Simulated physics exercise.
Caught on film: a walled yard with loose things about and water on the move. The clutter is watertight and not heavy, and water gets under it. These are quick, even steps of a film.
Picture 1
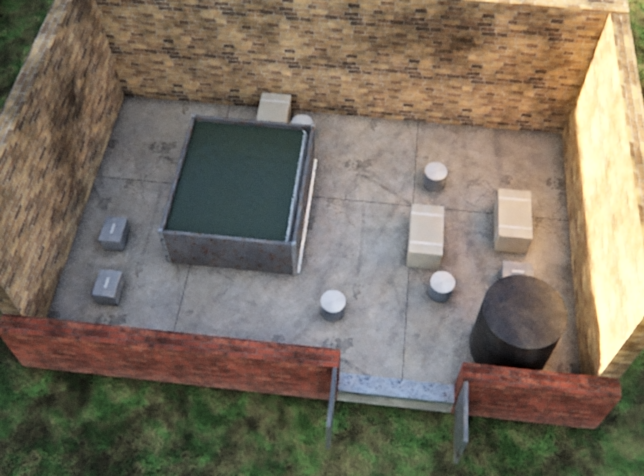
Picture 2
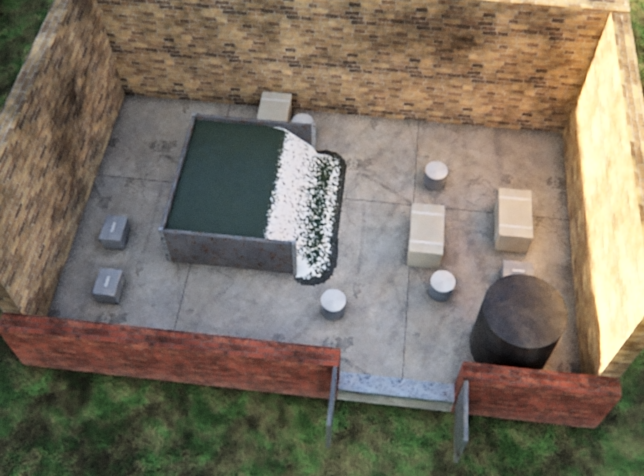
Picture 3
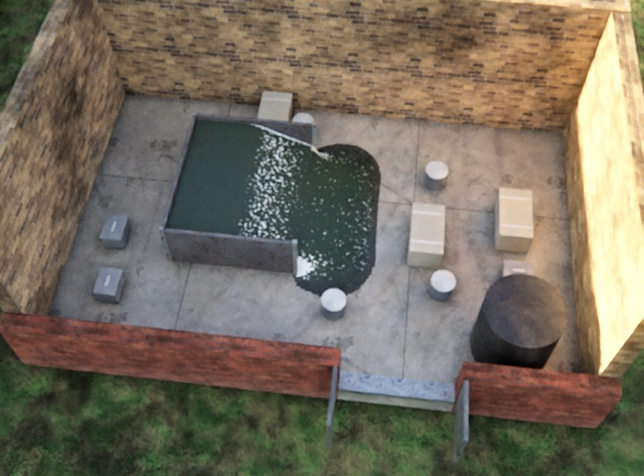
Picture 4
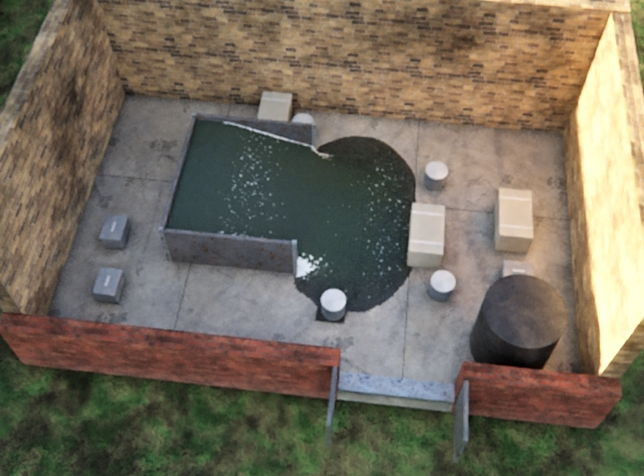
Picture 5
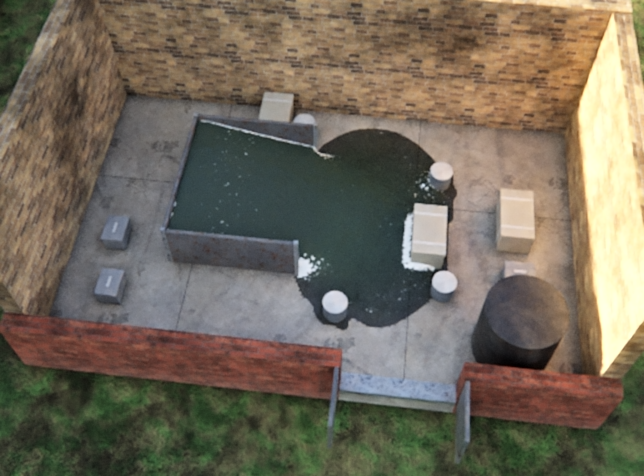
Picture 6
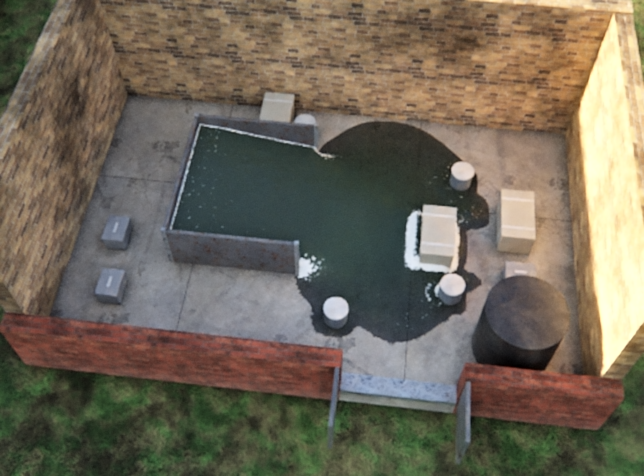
The footage shows a walled yard where the right side of a raised tank opens and dark green water spreads rightward across the paved floor, surrounding a pale trunk and several pails, then nudging some of them right.
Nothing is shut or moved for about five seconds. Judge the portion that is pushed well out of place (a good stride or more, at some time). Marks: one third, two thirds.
That comes to one to two thirds.
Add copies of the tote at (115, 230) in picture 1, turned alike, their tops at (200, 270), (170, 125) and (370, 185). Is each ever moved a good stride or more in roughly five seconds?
In that order: Never so far, short of that, moved that far.
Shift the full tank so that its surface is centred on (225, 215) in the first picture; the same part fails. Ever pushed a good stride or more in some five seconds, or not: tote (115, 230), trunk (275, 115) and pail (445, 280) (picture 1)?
As listed: Not that far, under that, swept aside.
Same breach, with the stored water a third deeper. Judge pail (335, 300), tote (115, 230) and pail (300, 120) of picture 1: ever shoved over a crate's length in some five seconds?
In that order: That far or more, less than that, less than that.
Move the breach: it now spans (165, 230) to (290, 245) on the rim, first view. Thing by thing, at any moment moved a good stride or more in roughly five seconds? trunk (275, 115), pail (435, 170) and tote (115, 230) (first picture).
One after the other: Not that far, less than that, swept aside.
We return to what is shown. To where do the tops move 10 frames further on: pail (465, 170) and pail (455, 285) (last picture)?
Roughly at (564, 126) and (545, 297).
A moment on, 3 of 10 are well off their spots; 1 afloat.
Next, 6 of 10 are well off their spots; 5 afloat.
Later, 5 of 10 are well off their spots; 5 afloat.
In the end, 2 of 10 are well off their spots, and 6 have been at some point; 7 afloat.
